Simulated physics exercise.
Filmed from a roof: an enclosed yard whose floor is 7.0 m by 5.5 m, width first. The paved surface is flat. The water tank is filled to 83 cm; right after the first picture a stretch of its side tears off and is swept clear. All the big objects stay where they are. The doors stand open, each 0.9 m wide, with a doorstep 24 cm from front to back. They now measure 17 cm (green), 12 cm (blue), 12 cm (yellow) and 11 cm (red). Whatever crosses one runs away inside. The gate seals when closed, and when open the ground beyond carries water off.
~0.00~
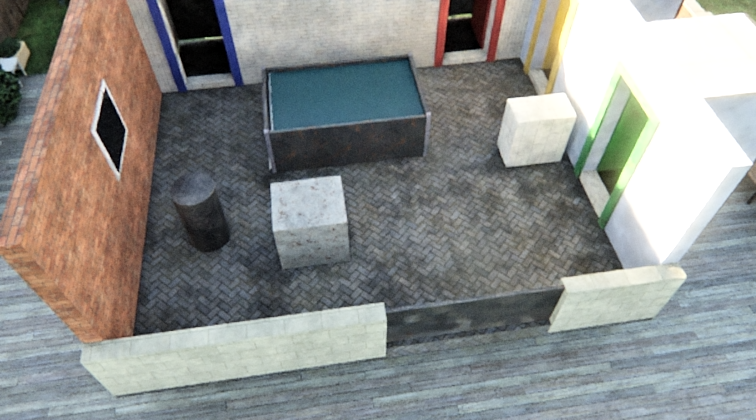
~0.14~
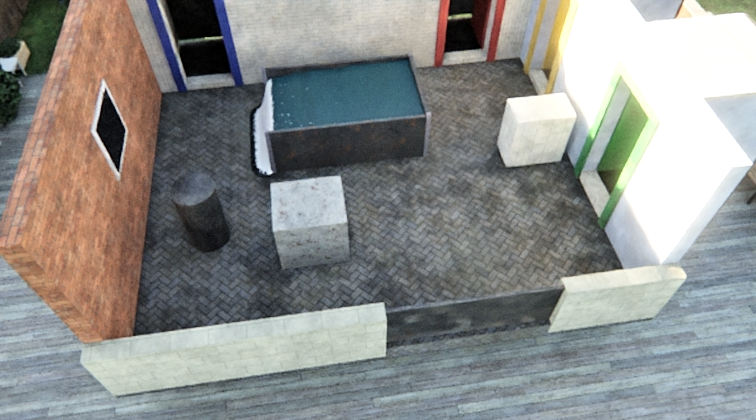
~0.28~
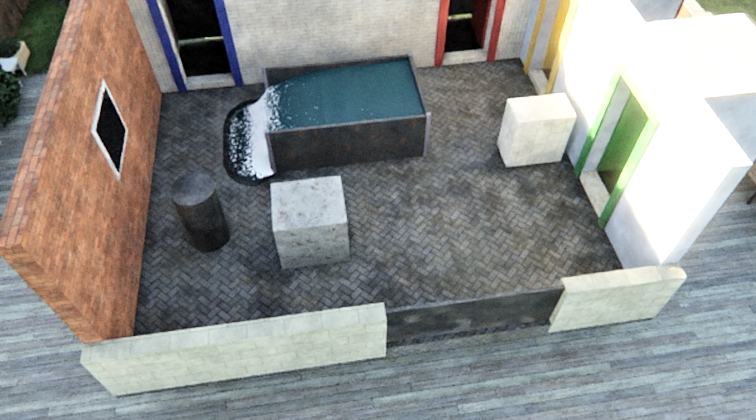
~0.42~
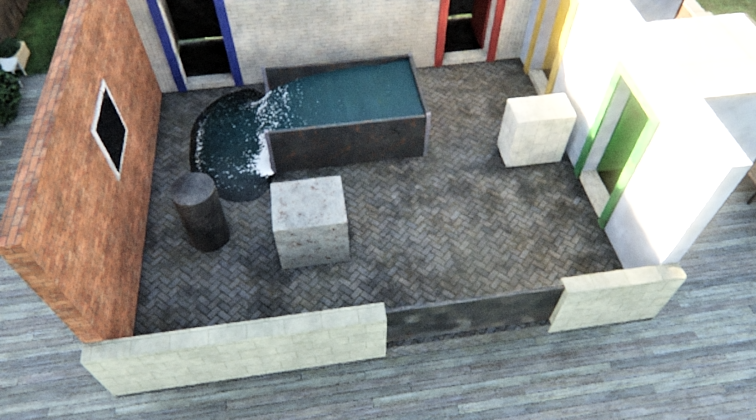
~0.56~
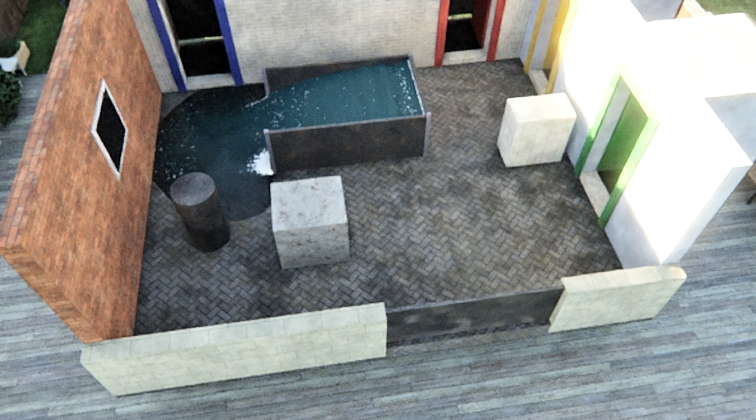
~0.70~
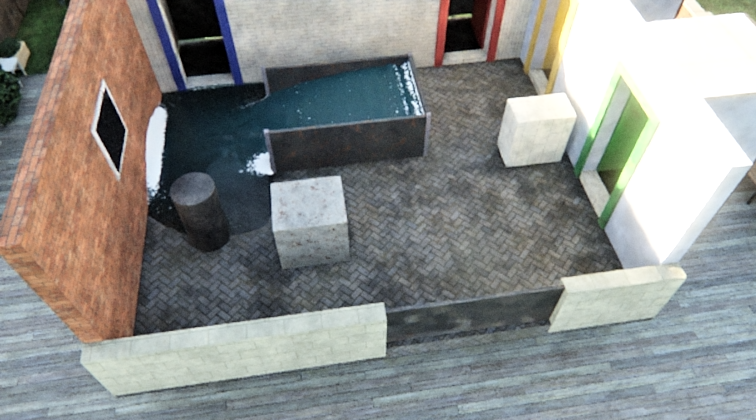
A paved, walled yard is seen from a fixed, high viewpoint, with a brick wall on the left. A dark rectangular tank of blue-green water sits at the back near blue-framed and red-framed doorways, with a dark cylinder and pale block in front, another block and a green-framed opening to the right. Water pours from the tank's left end, foaming, spreads across the paving, and reaches the brick wall and cylinder.
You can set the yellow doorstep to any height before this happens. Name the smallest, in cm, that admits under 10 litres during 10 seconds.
Close to 11 cm is just enough.
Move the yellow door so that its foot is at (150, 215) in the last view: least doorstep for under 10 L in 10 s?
About 29 cm.
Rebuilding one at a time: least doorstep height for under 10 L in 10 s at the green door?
About 13.0 cm at green.
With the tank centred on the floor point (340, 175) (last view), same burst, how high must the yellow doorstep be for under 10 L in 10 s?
Then roughly 13.5 cm.
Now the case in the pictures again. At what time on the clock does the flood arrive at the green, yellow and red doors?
Arrival: Green 5.5 s, yellow 4.0 s, red 3.6 s.
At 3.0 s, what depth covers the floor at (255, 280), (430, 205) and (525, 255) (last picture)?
In that order: 2, 0 and 0 cm.
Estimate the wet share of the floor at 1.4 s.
Near 20 per cent is wet.
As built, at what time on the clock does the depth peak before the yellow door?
Near 5.5 s.
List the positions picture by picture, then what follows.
In the first picture, the water tank at (343, 95) is whole and still, 83 cm deep; the yellow door at (548, 45) is dry.
In the second picture, water pours out at (272, 125) and has run 0.4 m, to (254, 137); about 11 cm deep outside, 83 cm at the back.
In the third picture, water pours out at (272, 128) and has run 0.8 m, to (230, 168); about 13 cm deep outside, 83 cm at the back.
In the fourth picture, the gap is at (273, 129), the front 1.4 m out at (194, 159); the back of the water tank holds 83 cm.
In the fifth picture, the front is at (154, 168), 2.0 m from the gap at (273, 130); 5.1 m2 of floor is wet, 80 cm left at the back.
In the sixth picture, the front is at (149, 210), 2.1 m from the gap at (273, 130); 6.0 m2 of floor is wet, 71 cm left at the back; 5.1 m in a straight line remain to the yellow door at (548, 45).
After 1.4 s water covers 20 % of the floor, deepest (60 cm) near (163, 96); it has not reached the yellow door.
After 3.0 s water covers 40 % of the floor, deepest (42 cm) near (130, 368); it has not reached the yellow door.
After 10.0 s water covers 95 % of the floor, deepest (16 cm) near (417, 70); 9 cm at the yellow door, 7 litres in over its 12 cm doorstep.
At the yellow door as built, the water arrived by 4.2 s and peaked near 14 cm at 5.4 s.
Run again over the same 10 s with other heights there, 20 litres in over 9.5 cm, 5 litres over 12.5 cm. The limit of 10 litres is kept from about 11 cm up.
